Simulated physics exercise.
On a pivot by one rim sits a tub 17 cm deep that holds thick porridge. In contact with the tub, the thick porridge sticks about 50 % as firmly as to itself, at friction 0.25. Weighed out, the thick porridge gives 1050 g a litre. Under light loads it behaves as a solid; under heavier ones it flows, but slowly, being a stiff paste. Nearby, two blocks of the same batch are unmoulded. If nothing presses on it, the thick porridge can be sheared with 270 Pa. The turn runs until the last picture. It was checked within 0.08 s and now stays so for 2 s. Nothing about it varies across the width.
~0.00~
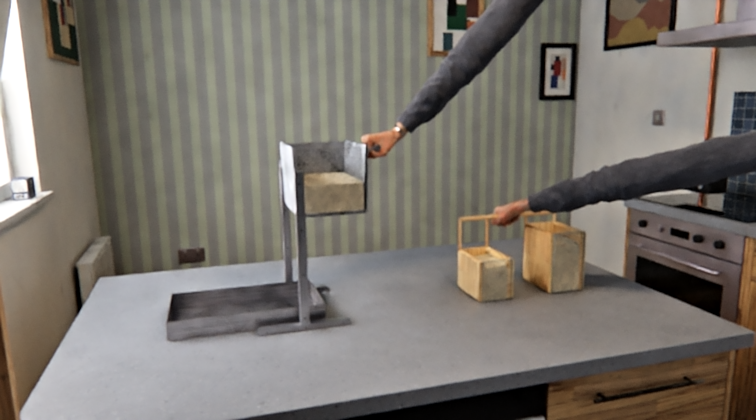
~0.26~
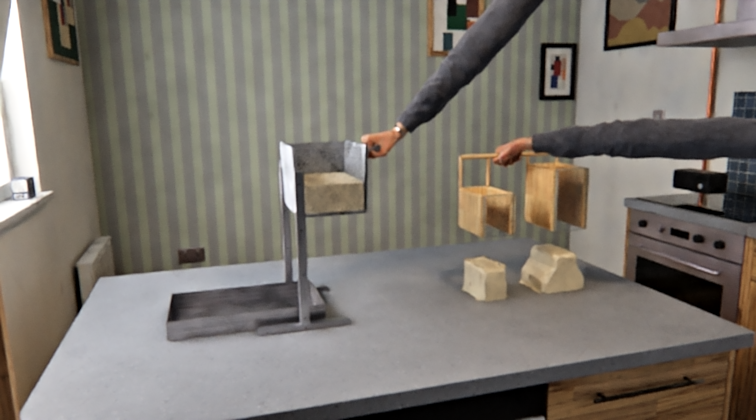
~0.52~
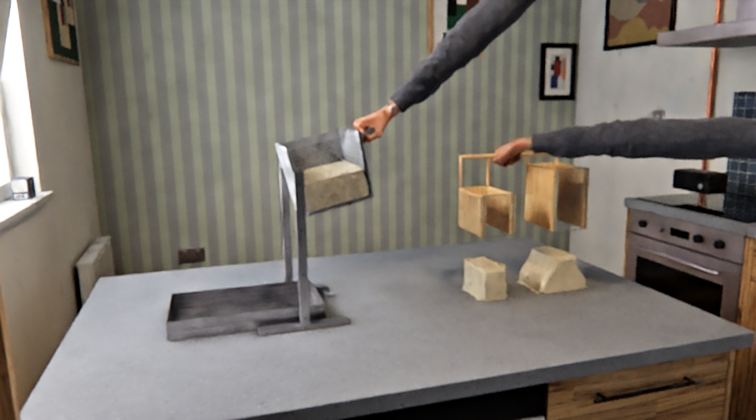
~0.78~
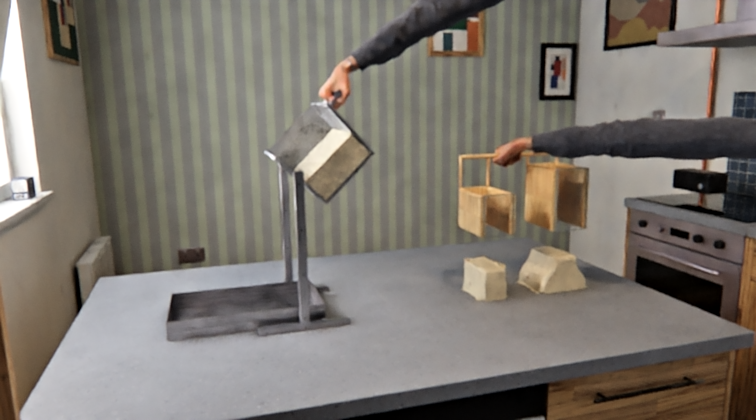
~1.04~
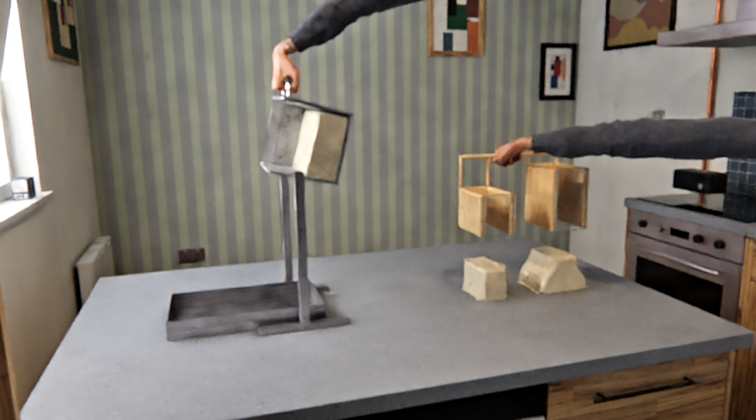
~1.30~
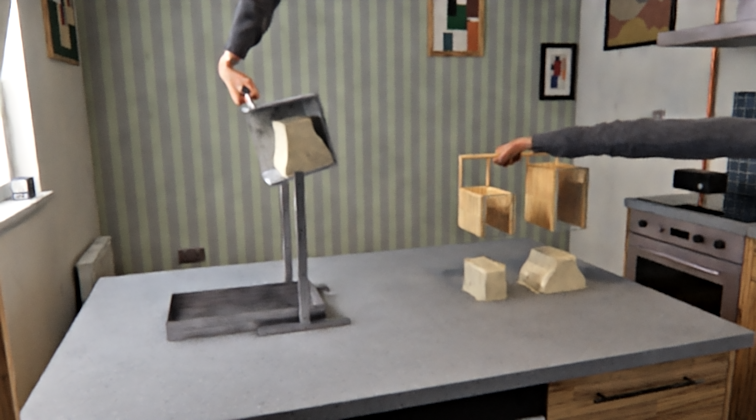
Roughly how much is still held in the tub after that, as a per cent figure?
The amount still held in the tub is about 0 per cent.
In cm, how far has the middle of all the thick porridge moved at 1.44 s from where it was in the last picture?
It has gone close to 4 cm.
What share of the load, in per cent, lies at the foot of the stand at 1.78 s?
0 %.
By 1.44 s, the tub is at 104 degrees and holds 99 %.
By 1.61 s, the tub is at 104 degrees and holds 65 %.
By 1.78 s, the tub is at 104 degrees and holds 41 %.
By 1.95 s, the tub is at 104 degrees and holds 28 %.
By 3.30 s, at the end, the tub is at 104 degrees and holds 0 %.
